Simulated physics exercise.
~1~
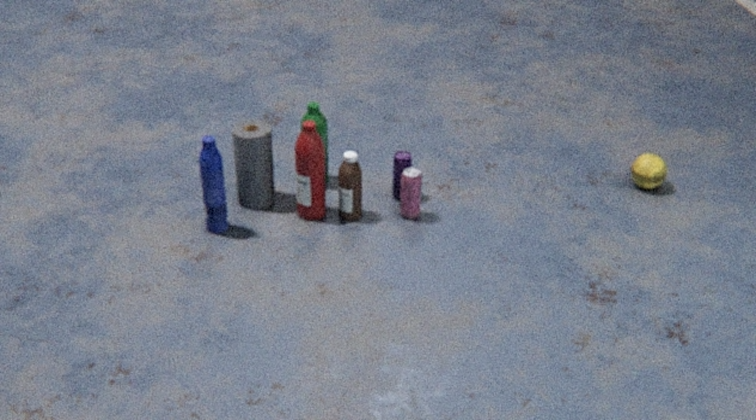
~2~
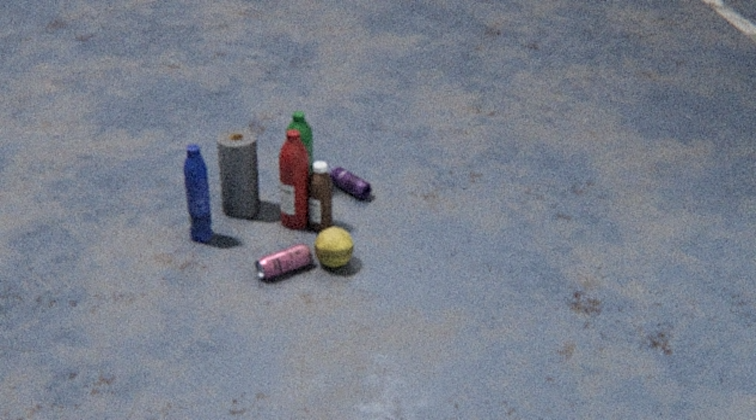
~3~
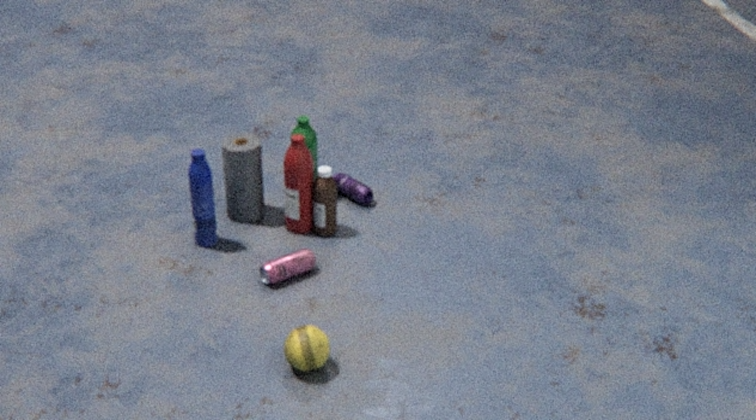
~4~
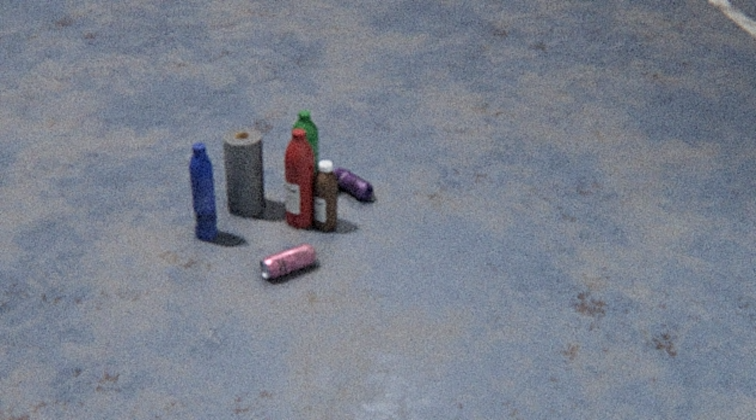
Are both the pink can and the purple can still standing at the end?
No, the pink can and the purple can both end up lying on their sides on the floor.
On a blue-grey floor, a yellow ball rolls in, knocks over two cans and leaves view.
